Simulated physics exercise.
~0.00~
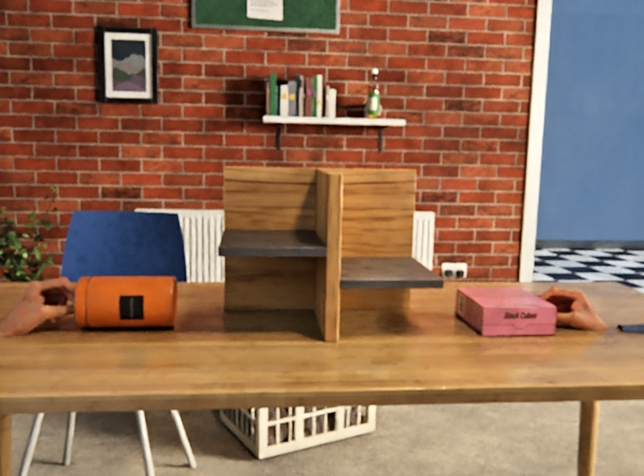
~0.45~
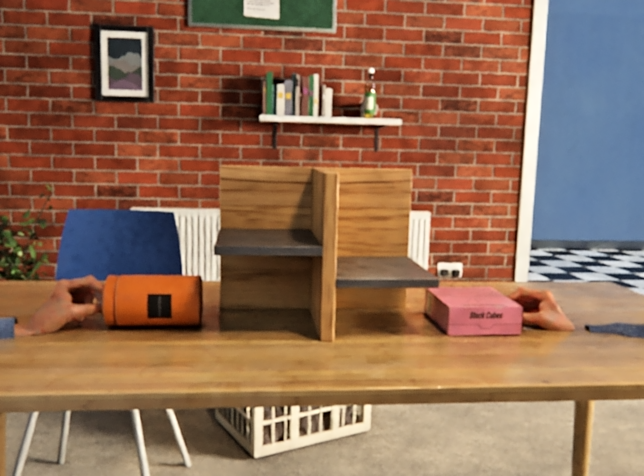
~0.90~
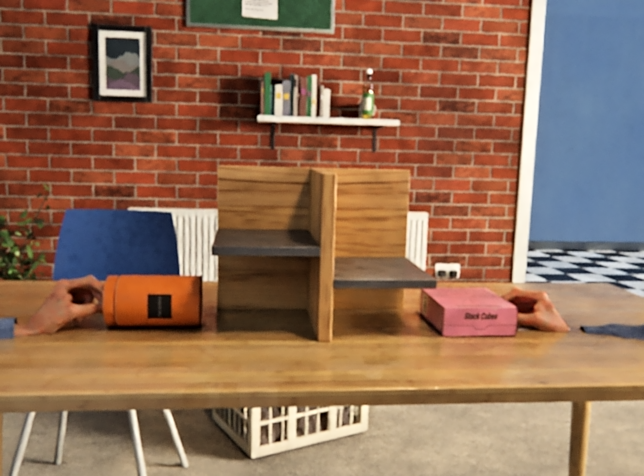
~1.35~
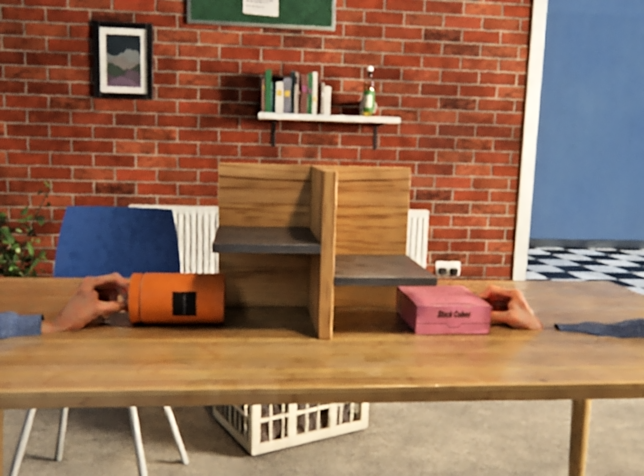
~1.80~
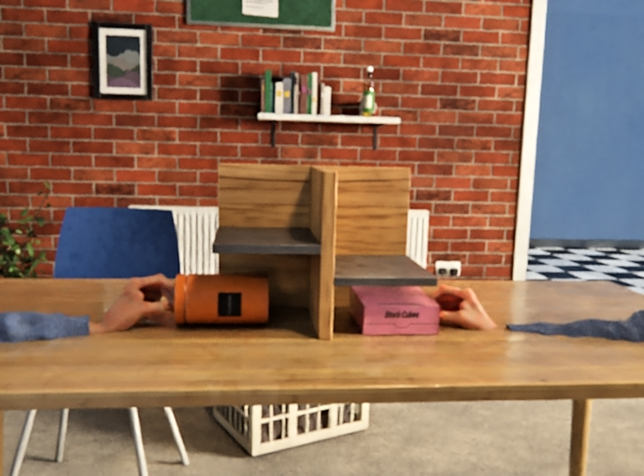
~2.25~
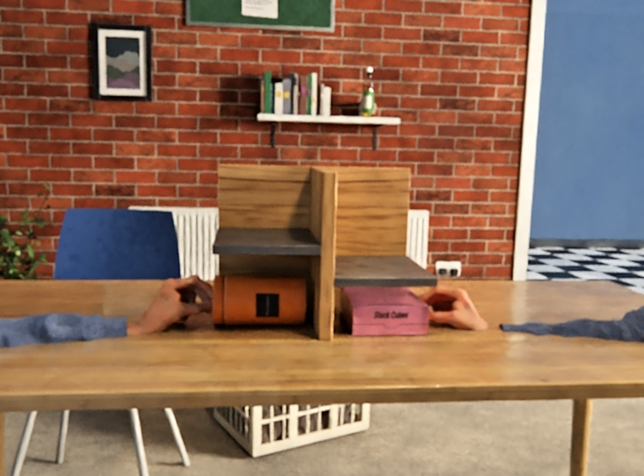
The clip shows two hands at a wooden table with a low rack, one pushing an orange jar lying on its side rightward and the other sliding a pink packet leftward, until both items fit beneath the rack's dark shelves on either side of the divider.
